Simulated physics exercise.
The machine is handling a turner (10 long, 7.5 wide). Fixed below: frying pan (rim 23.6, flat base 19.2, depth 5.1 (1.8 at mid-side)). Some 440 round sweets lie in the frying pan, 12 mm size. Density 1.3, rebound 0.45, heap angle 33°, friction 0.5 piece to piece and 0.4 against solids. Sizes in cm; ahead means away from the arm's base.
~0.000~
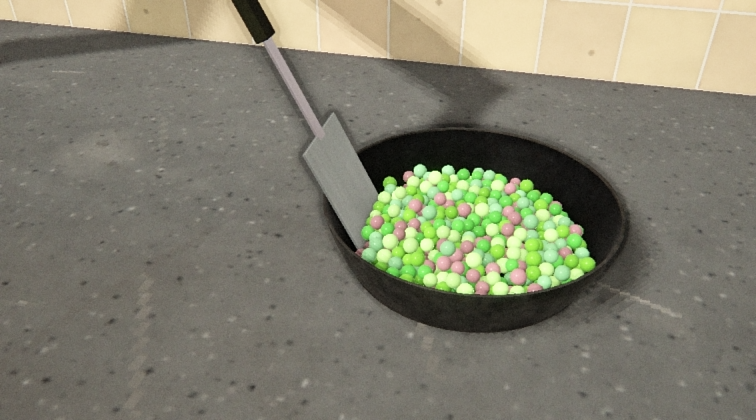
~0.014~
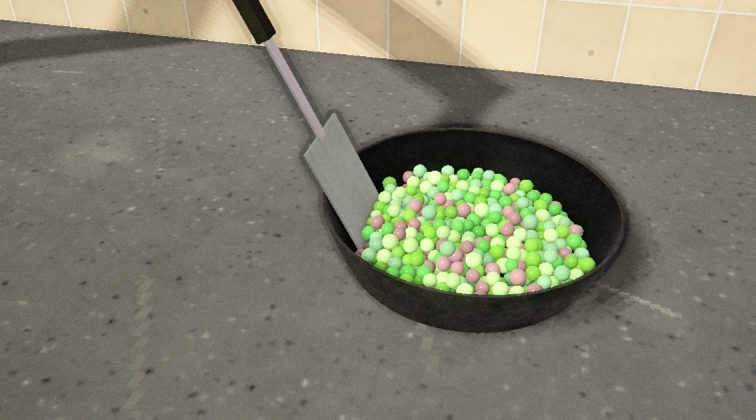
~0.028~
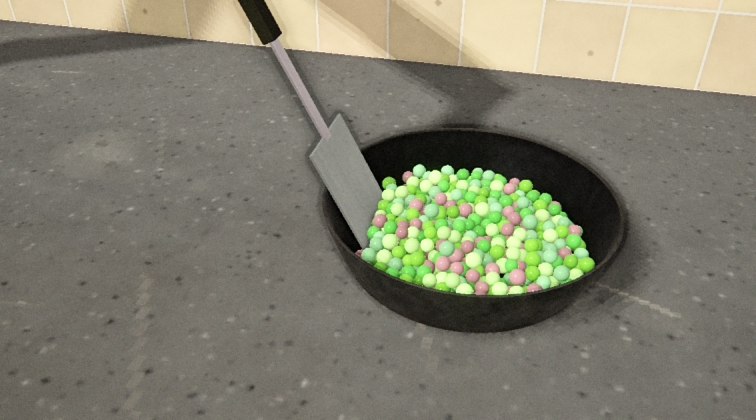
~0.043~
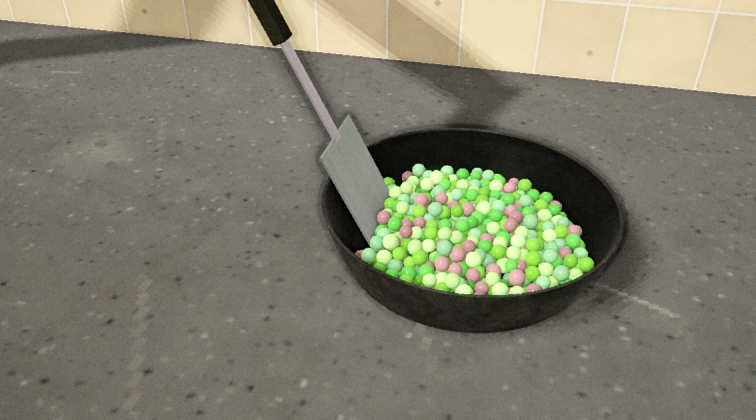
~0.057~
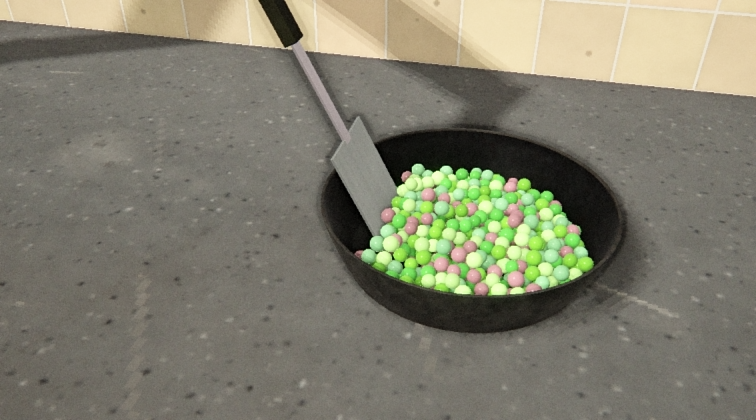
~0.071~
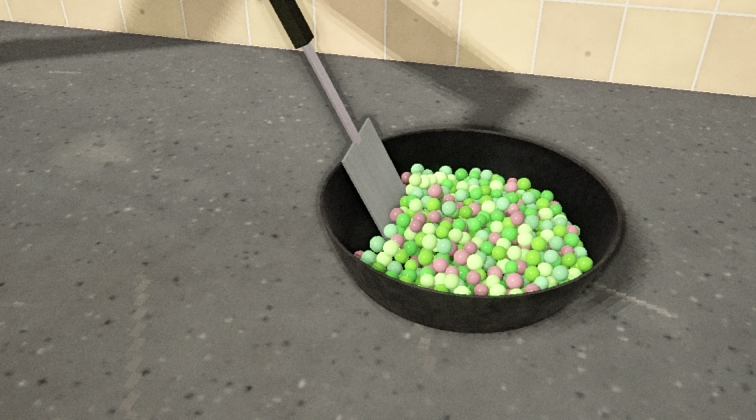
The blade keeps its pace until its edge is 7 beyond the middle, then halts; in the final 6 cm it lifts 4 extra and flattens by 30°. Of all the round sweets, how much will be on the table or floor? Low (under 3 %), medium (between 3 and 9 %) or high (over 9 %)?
On the table or floor the share is medium, between 3 and 9 %.
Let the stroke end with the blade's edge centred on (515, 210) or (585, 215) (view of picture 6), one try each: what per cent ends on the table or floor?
Some 0 and 20 per cent.
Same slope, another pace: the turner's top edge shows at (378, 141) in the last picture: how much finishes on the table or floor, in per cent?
Some 15 per cent.
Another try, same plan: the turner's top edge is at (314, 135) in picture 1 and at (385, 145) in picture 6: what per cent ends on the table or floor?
Some 20 per cent.
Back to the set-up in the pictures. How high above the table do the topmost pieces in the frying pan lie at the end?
Some 6.5 cm.
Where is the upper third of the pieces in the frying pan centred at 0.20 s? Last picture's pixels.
Around (521, 215).
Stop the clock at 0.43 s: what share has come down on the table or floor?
About 4 per cent.
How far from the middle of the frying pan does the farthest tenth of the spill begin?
About 30 cm.
After 0.13 s, sloping 63°, highest piece 6 above the table; 442 in the frying pan.
After 0.20 s, sloping 50°, highest piece 7 above the table; 442 in the frying pan.
After 0.43 s, sloping 33°, highest piece 6 above the table; 419 in the frying pan, 22 on the table or floor, 1 on the blade or in flight.
After 1.48 s, sloping 33°, highest piece 6 above the table; 418 in the frying pan, 24 on the table or floor.
In the end, 418 in the frying pan, 24 on the table or floor. That is 5 % on the table or floor.
